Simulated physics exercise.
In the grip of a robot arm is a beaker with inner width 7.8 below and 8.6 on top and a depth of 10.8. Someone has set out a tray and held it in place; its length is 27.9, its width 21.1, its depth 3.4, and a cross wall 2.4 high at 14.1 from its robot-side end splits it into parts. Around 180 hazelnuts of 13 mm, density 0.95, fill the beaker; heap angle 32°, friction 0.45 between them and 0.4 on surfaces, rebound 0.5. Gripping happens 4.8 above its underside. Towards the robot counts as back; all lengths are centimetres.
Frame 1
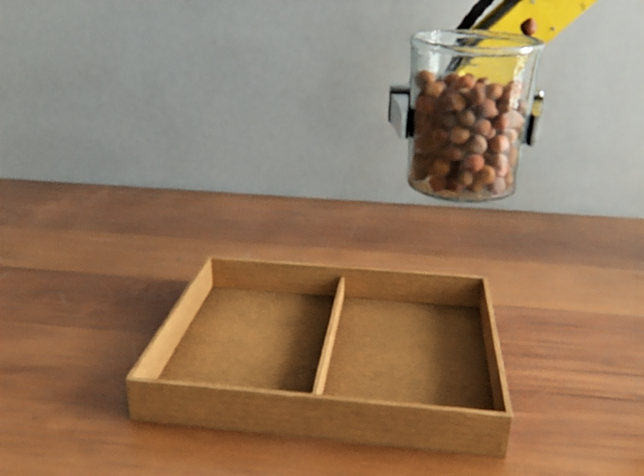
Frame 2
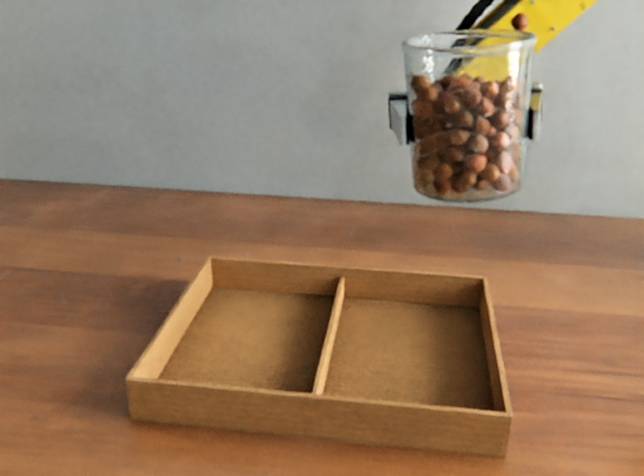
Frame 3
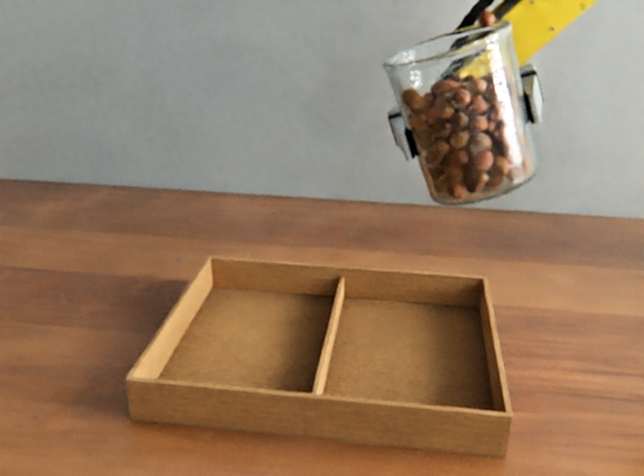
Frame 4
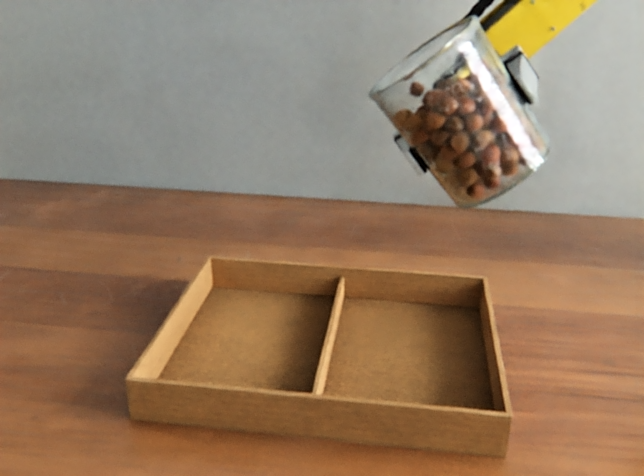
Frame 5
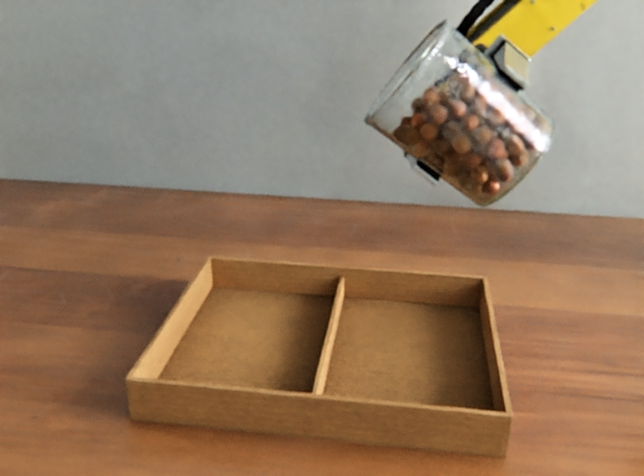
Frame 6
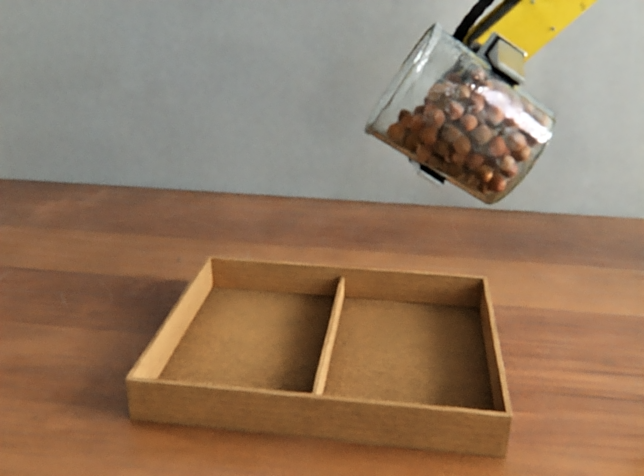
Glass beaker of hazelnuts, gripped by a yellow robotic arm, tilting steeply leftward above an empty, divided wooden tray.
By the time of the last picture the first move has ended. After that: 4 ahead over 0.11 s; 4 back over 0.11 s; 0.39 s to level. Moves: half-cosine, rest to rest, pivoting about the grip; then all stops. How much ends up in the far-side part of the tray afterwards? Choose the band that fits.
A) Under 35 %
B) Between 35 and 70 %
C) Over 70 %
A, under 35 %.
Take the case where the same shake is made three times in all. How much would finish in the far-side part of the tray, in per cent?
Roughly 15 in a hundred.
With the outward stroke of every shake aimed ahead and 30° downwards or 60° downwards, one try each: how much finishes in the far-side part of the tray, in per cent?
Try one gives about 0 in a hundred, try two about 0 in a hundred.
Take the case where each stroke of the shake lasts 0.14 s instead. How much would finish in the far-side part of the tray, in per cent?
Estimate: Close to 5 percent.
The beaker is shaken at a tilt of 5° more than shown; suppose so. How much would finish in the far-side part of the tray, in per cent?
It would come to roughly 15 per cent.
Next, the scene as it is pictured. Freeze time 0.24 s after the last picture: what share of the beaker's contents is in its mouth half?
Near 45 %.
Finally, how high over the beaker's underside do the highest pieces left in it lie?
Roughly 9.0 centimetres.
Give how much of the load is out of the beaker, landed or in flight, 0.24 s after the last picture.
Share gone by then: Close to 10 %.
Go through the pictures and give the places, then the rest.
In the first picture, the beaker middle at (468, 116), level; upper third of the load around (475, 98), from x 420 to 530, top at y 25; 179 in the beaker.
In the second picture, the beaker middle at (468, 116), tilted 6° forward; upper third of the load around (471, 97), from x 420 to 520, top at y 20.
In the third picture, the beaker middle at (466, 117), tilted 20° forward; upper third of the load around (472, 99), from x 410 to 525, top at y 20.
In the fourth picture, the beaker middle at (463, 118), tilted 39° forward; upper third of the load around (473, 97), from x 405 to 535, top at y 65.
In the fifth picture, the beaker middle at (462, 119), tilted 53° forward; upper third of the load around (468, 102), from x 405 to 540, top at y 75.
In the sixth picture, the beaker middle at (461, 120), tilted 59° forward; upper third of the load around (476, 104), from x 395 to 540, top at y 75; 179 in the beaker.
Then, 0.24 s on, tilted 58° forward, highest piece 25 above the table; 165 in the beaker, 14 in flight or on a rim.
Then, 0.49 s on, tilted 13° forward, highest piece 27 above the table; 160 in the beaker, 13 in the far-side part, 5 in the robot-side part, 1 in flight or on a rim.
Then, 0.81 s on, level, highest piece 26 above the table; 160 in the beaker, 12 in the far-side part, 5 in the robot-side part, 2 on the table or floor.
Then, 1.86 s on, level, highest piece 26 above the table; 160 in the beaker, 12 in the far-side part, 5 in the robot-side part, 2 on the table or floor.
In the end, 160 in the beaker, 12 in the far-side part, 5 in the robot-side part, 2 on the table or floor. That is 7 % in the far-side part of the tray.
